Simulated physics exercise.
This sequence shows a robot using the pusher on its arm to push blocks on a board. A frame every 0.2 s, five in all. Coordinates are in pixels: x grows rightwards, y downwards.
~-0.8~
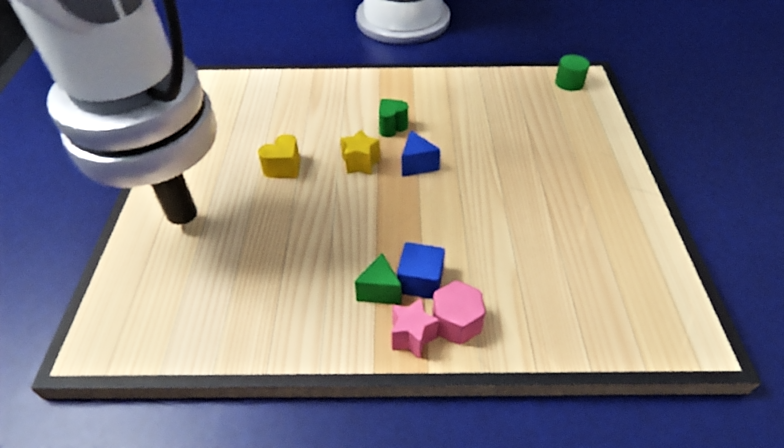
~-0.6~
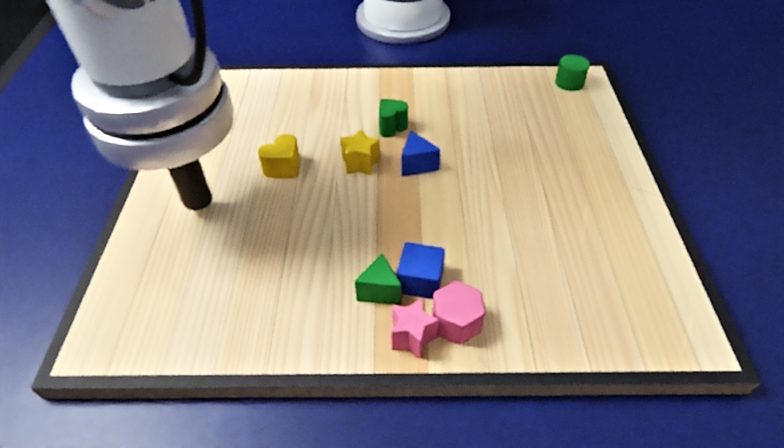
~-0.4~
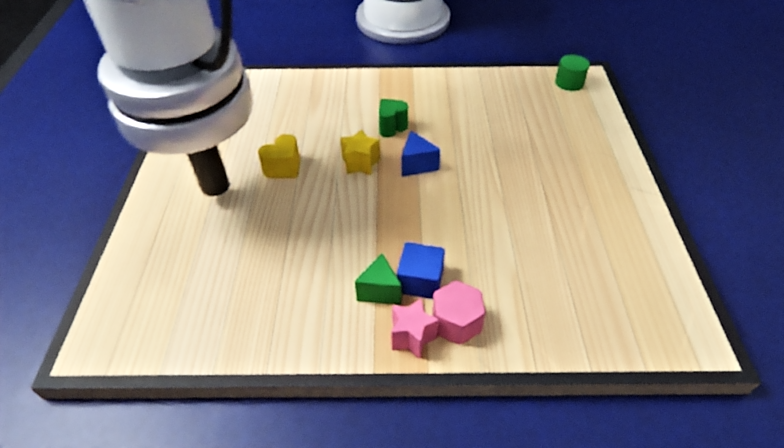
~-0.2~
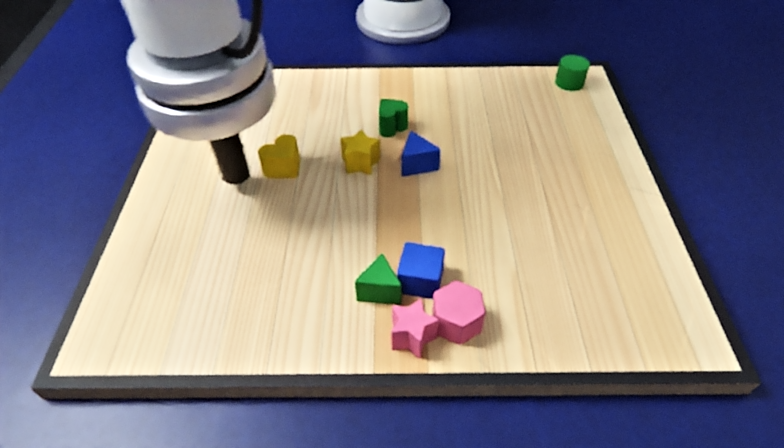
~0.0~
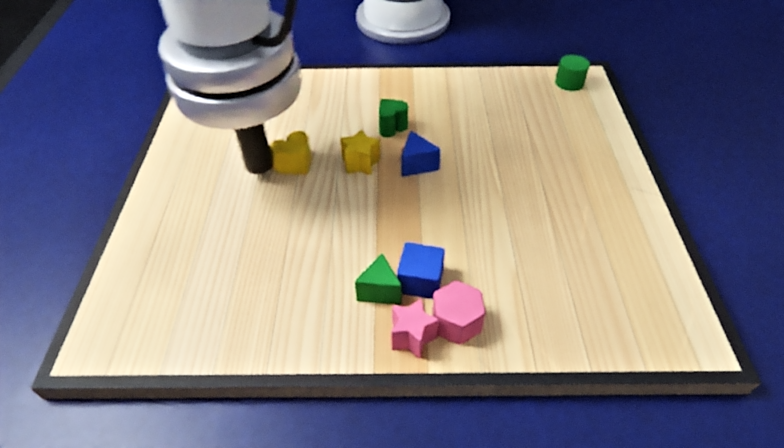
On a wooden board, a robot arm moving its black pusher rightward and away, nudging the yellow heart block slightly right.
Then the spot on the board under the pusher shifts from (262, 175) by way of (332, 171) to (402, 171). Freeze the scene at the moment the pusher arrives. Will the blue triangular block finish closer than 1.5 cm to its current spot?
In short: Yes.
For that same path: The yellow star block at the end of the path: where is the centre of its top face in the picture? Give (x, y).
It should be at about (397, 130).
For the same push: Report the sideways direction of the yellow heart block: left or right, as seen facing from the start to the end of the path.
It's set to shift left.
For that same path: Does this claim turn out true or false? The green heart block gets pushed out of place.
That statement is not accurate.
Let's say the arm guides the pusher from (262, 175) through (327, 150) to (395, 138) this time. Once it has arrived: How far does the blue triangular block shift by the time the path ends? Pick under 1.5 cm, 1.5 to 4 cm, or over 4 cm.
The answer here is less than 1.5 cm.
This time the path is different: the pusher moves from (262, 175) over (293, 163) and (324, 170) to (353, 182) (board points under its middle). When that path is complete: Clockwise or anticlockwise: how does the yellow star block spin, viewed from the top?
Direction: Clockwise.
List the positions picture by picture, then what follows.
In the first picture, lower end of the pusher (182, 214), tops of blocks, yellow heart block (279, 147), yellow star block (359, 142), green heart block (392, 107), blue triangular block (418, 144).
In the second picture, pusher (198, 200), blocks as before.
In the third picture, pusher (216, 187), blocks as before.
In the fourth picture, pusher (236, 175), blocks as before.
In the fifth picture, pusher (259, 165), yellow heart block (291, 143), yellow star block (359, 142), green heart block (392, 107), blue triangular block (418, 144).
What follows on the original path. One third of the way, pusher (308, 161); yellow heart block (328, 131), turned 45° anticlockwise; yellow star block (363, 140), turned 25° clockwise.
Two thirds of the way, pusher (355, 160); yellow heart block (338, 126), turned 85° anticlockwise; yellow star block (384, 136), turned 15° clockwise.
At the end, pusher (402, 161); yellow heart block (338, 126), turned 85° anticlockwise; yellow star block (397, 130); green heart block not moved; blue triangular block (429, 143), turned 15° anticlockwise.
